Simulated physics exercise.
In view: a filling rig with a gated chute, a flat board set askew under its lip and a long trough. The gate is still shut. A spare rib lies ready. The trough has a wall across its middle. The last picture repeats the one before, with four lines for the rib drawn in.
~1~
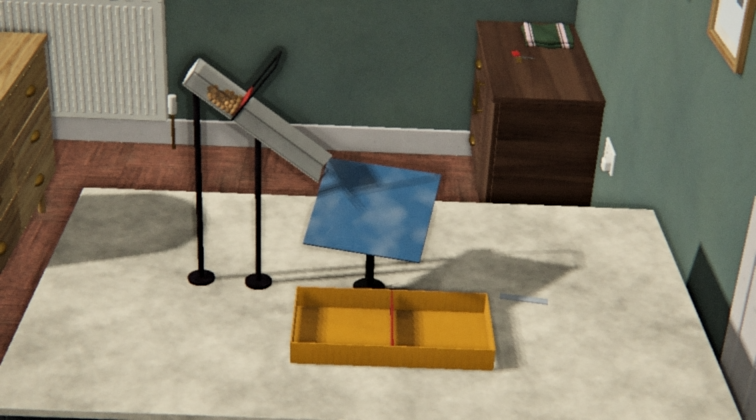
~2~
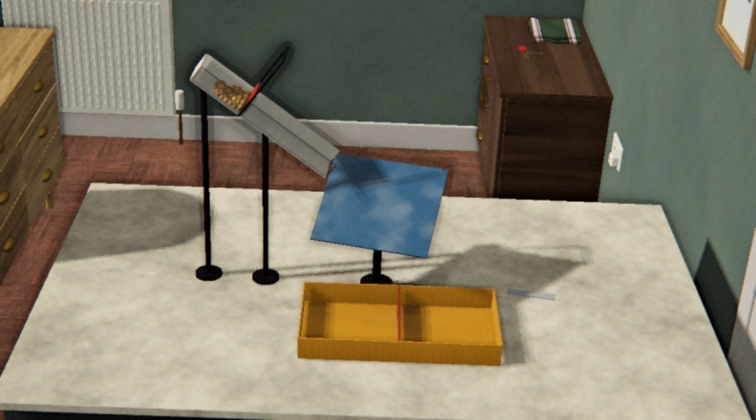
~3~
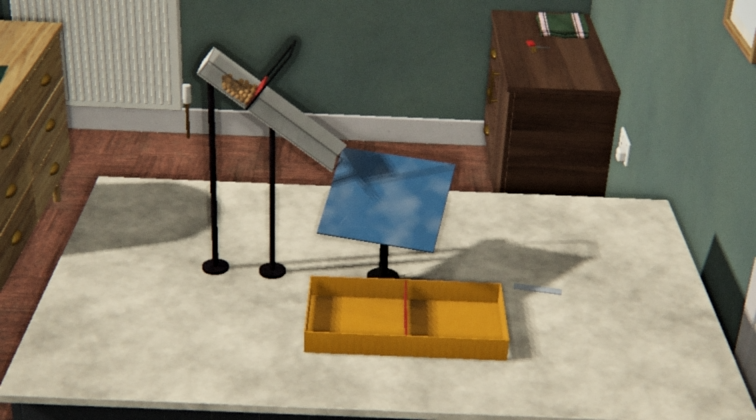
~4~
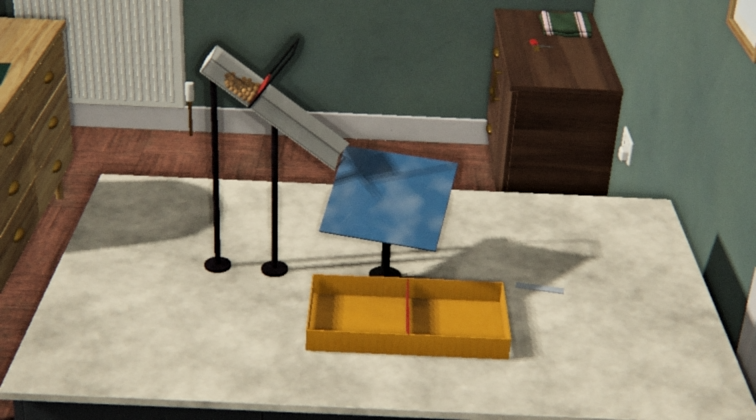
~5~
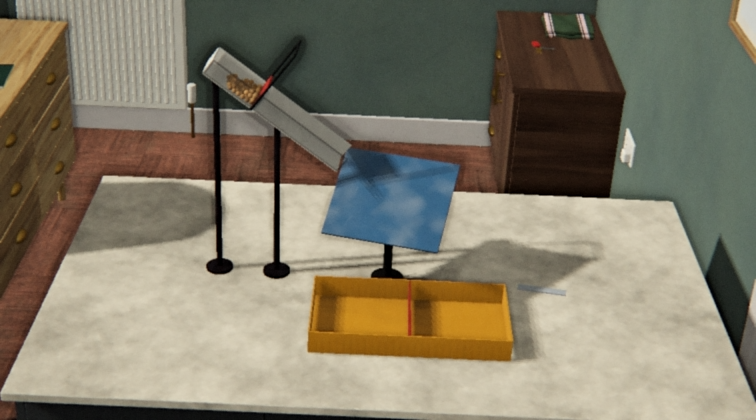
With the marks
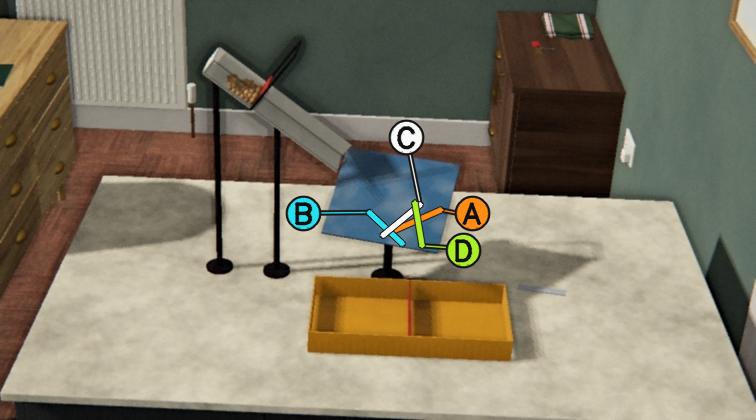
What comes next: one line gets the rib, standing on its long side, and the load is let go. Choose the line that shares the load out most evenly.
Best: D.
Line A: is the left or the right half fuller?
Left.
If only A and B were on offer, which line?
It is A.
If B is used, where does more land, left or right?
Right.
On the marked copy, line A from (440, 210) to (395, 230); line B from (369, 212) to (402, 243); line C from (420, 204) to (383, 235); line D from (414, 202) to (422, 245).
For line A, of what is caught, most in the left half, about a quarter in the right.
For line B, of what is caught, a small part in the left half, nearly all in the right.
For line C, of what is caught, most in the left half, a small part in the right.
For line D, of what is caught, about half in the left half, about half in the right.
